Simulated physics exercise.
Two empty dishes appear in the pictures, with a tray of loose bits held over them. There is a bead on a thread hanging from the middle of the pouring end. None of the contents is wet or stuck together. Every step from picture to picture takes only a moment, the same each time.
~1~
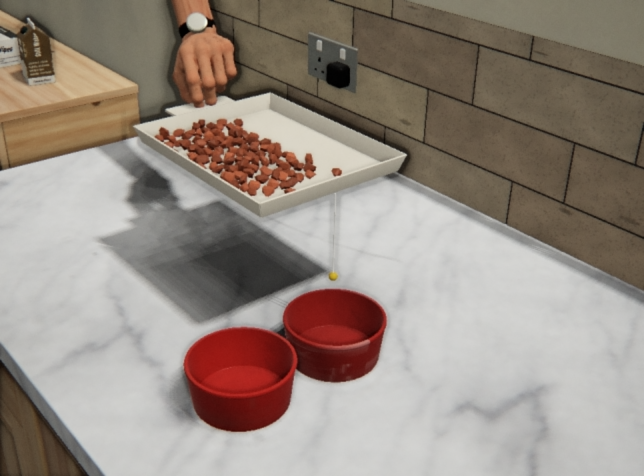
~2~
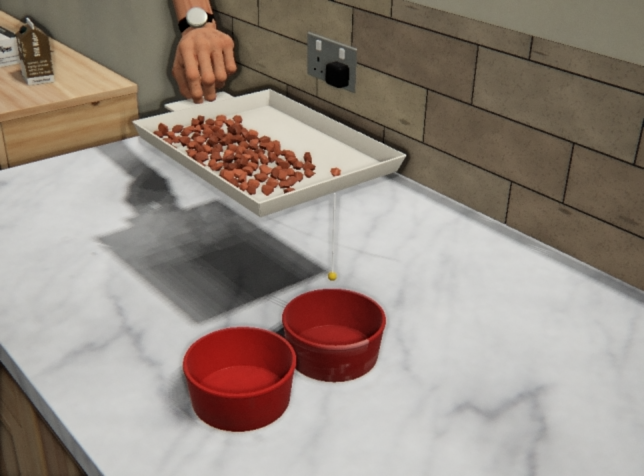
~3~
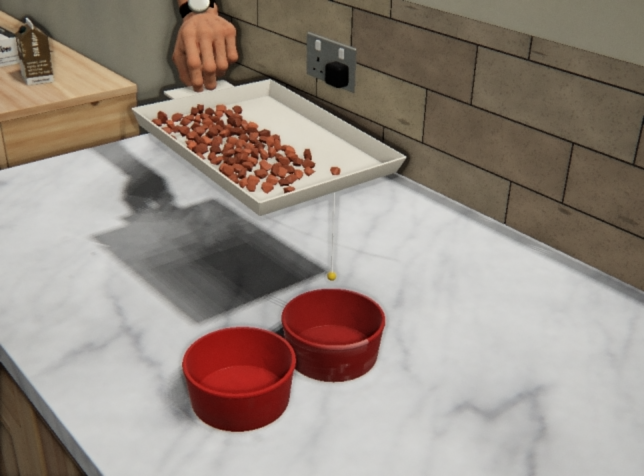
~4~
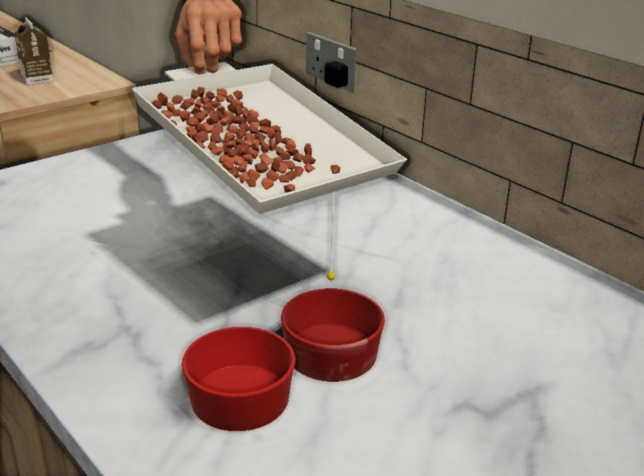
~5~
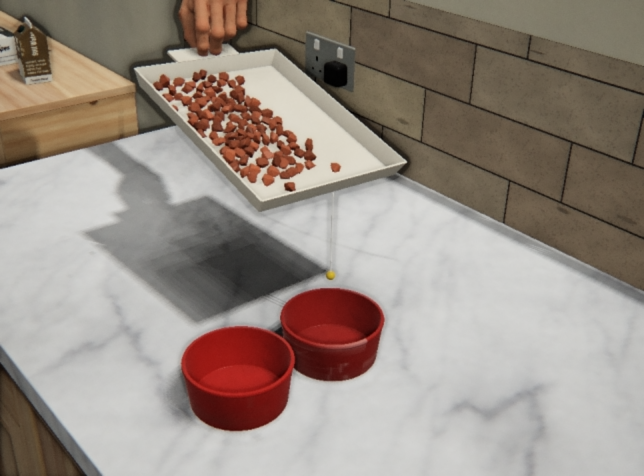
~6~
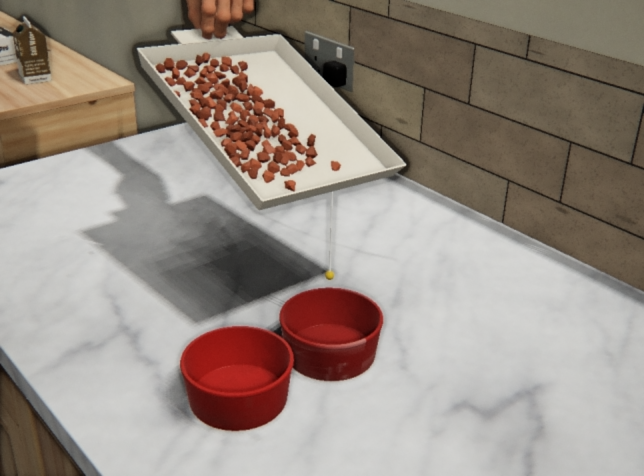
A hand steadily raises the back of a tray of reddish bits above two red dishes.
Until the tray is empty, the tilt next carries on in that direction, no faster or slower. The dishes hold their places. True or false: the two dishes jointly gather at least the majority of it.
False, they gather a minority.
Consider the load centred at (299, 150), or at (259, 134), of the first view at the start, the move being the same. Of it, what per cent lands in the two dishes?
20 per cent for the first try, 20 per cent for the second.
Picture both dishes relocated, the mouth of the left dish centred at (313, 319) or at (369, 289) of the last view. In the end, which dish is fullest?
The right of the pair the first time, the left of the pair the second.
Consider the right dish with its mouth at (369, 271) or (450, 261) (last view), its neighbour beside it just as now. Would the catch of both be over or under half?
First place: Short of half; second place: Beyond half.
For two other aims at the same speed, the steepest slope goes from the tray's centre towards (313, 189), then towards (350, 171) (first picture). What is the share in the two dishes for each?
Shares: About 70 in a hundred, then about 0 in a hundred.
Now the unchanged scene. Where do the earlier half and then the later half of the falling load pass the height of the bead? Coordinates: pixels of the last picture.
Near (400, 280) and later near (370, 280).
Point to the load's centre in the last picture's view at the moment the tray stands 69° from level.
In the last view the centre sits at roughly (349, 178).
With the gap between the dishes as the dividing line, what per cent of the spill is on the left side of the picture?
Roughly 0 in a hundred.
Just after the last frame, tray tipped steeply; the larger part on the tray; about a tenth in the air.
A moment on, tray tipped past a quarter turn; about a tenth on the tray; roughly a quarter in the right dish; roughly half outside both; about a tenth in the air.
Further on, tray tipped past a quarter turn; roughly a quarter in the right dish; roughly two thirds outside both.
When it is over, tray tipped past a quarter turn; not one in the left dish; roughly a quarter in the right dish; roughly two thirds outside both.
